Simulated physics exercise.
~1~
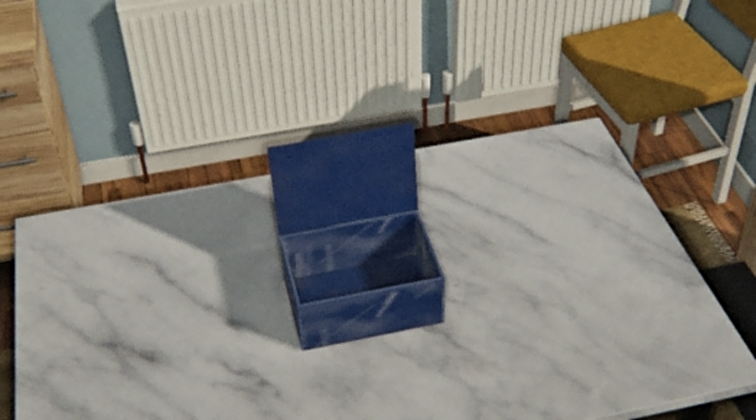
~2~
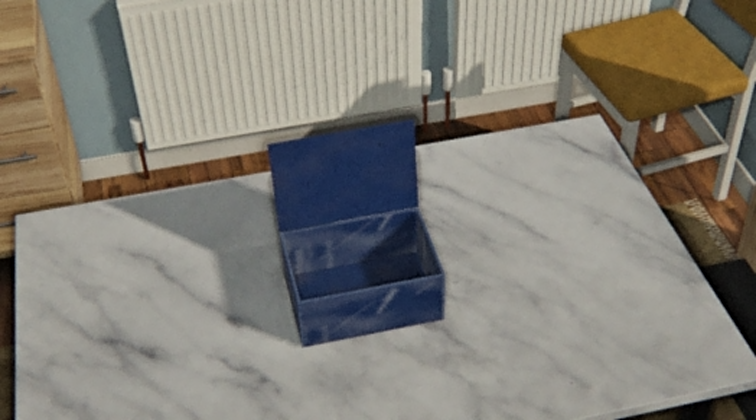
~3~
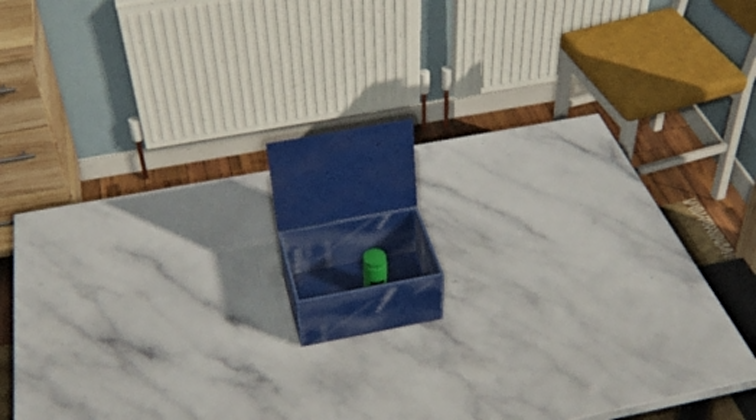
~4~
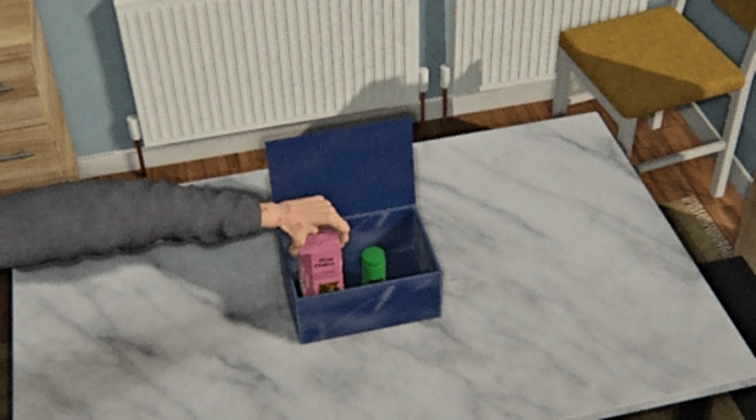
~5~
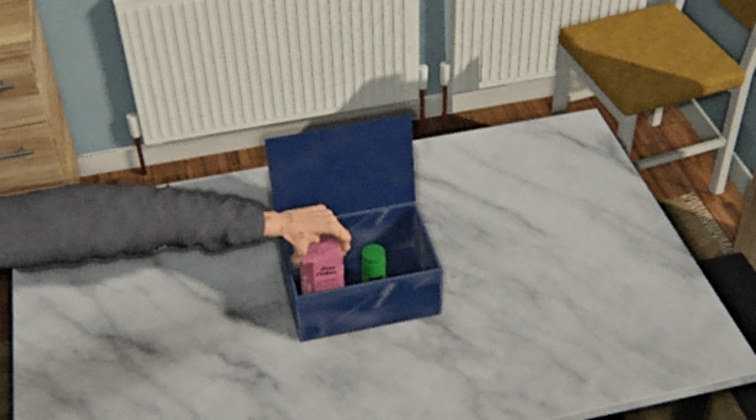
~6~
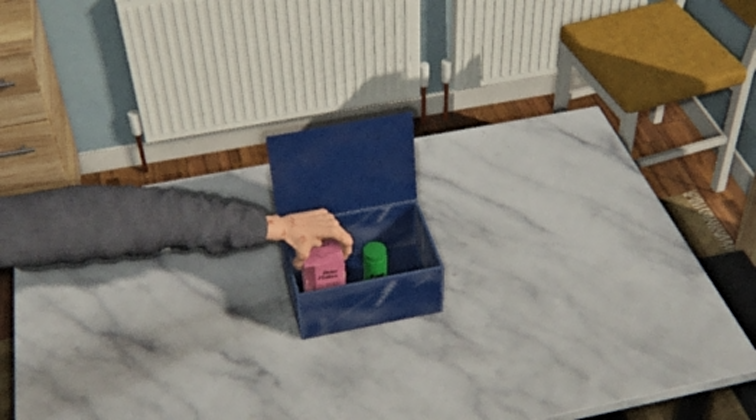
A blue box with its lid up sat empty on a marble table, then a green shaker appeared inside, and a grey-sleeved arm reached in from the left and lowered a pink carton beside it.
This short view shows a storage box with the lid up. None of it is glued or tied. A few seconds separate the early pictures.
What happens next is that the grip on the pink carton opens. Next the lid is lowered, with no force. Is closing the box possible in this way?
No.
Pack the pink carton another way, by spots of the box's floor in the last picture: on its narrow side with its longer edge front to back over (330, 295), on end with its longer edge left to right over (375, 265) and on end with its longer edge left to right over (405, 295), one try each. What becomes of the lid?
First try leaves it shut, second try leaves it partly open, third try leaves it partly open.
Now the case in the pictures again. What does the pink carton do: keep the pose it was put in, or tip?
Simply put, the pink carton remains unturned.
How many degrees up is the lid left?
It stays some 20° above the rim.
Then, 1.40 s past the last view, lid 76° above the rim.
Then, 1.70 s past the last view, lid 46° above the rim.
Finally, lid 21° above the rim; both still in place. Final places as the last picture's camera would see them, pink carton near (323, 278).
